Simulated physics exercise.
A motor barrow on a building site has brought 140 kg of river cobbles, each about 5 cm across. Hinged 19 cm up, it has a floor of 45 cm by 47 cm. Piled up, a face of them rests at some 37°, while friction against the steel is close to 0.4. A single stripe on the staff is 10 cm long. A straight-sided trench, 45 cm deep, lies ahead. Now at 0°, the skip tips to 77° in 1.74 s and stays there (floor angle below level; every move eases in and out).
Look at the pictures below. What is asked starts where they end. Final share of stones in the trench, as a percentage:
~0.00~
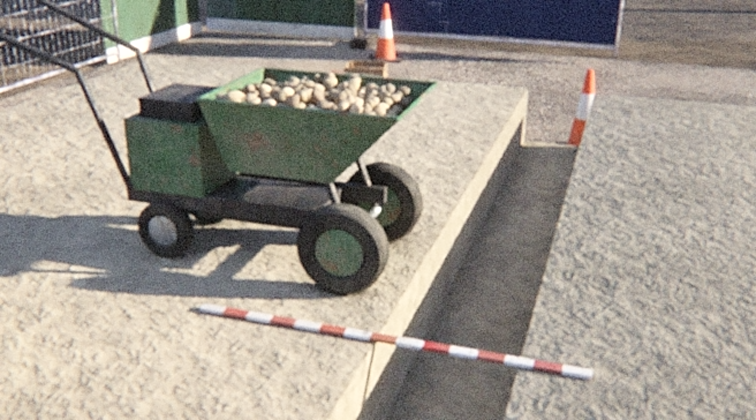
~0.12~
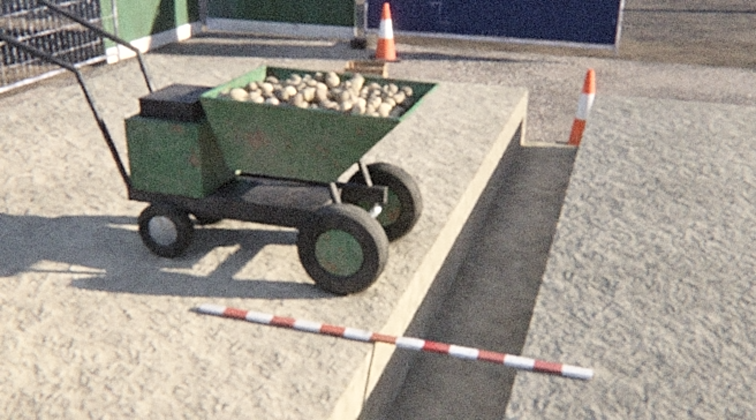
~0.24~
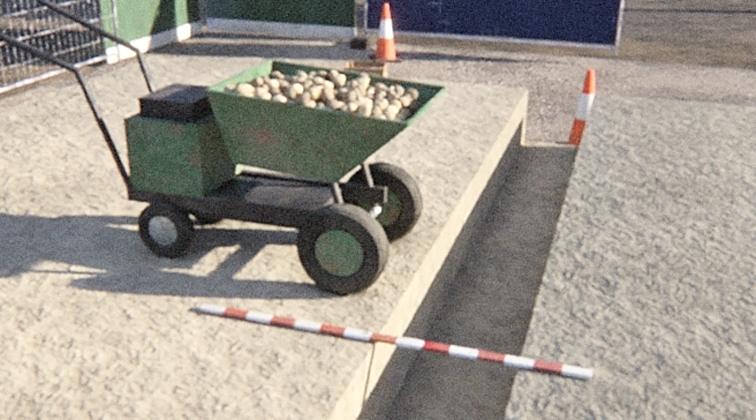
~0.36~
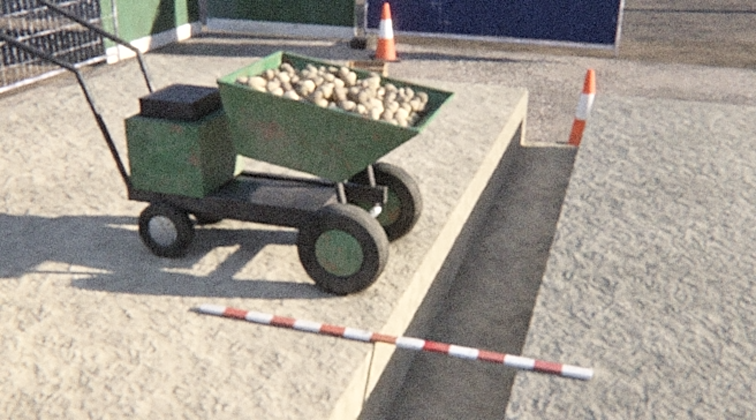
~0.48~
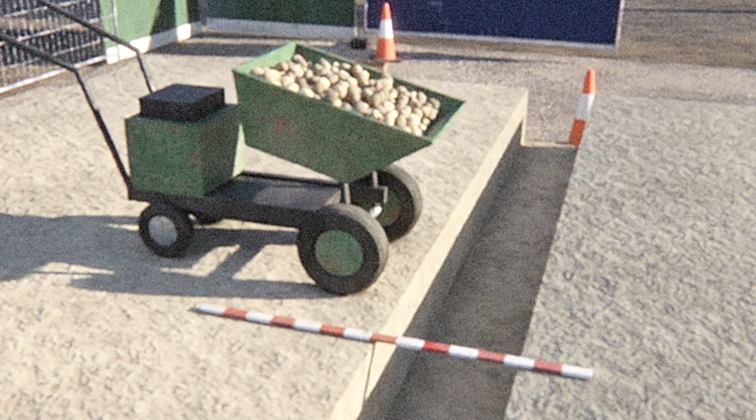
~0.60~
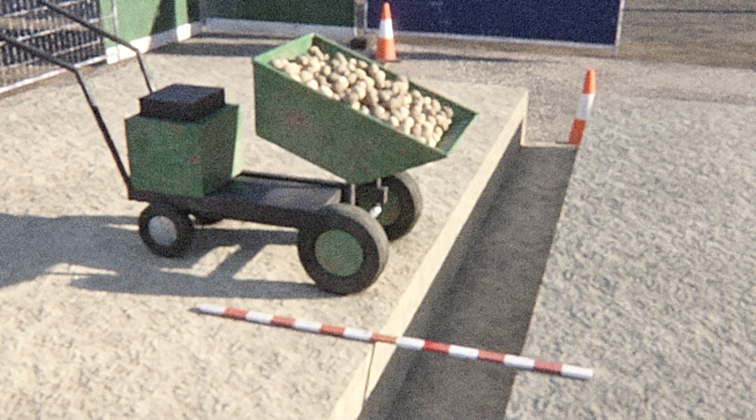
54 per cent.
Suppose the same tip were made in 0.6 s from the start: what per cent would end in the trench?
My guess is near 35 percent.
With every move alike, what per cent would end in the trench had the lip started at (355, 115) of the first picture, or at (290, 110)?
I'd say some 100 per cent and some 100 per cent.
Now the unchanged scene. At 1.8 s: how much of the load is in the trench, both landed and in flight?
Close to 35 per cent has got there by then.
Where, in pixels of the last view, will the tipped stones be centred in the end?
Their middle ends up near (527, 354).
After 1.3 s the floor is at 65°; 96 % in the skip, 4 % in the trench; the foremost stones are at (534, 257).
After 1.8 s the floor is at 77°; 25 % in the skip, 33 % in the trench, 42 % past the trench; the foremost stones are at (704, 304).
After 2.2 s the floor is at 77°; 2 % in the skip, 51 % in the trench, 47 % past the trench; the foremost stones are past the picture's edge.
After 4.1 s the floor is at 77°; 0 % in the skip, 54 % in the trench, 46 % past the trench; the foremost stones are past the picture's edge.
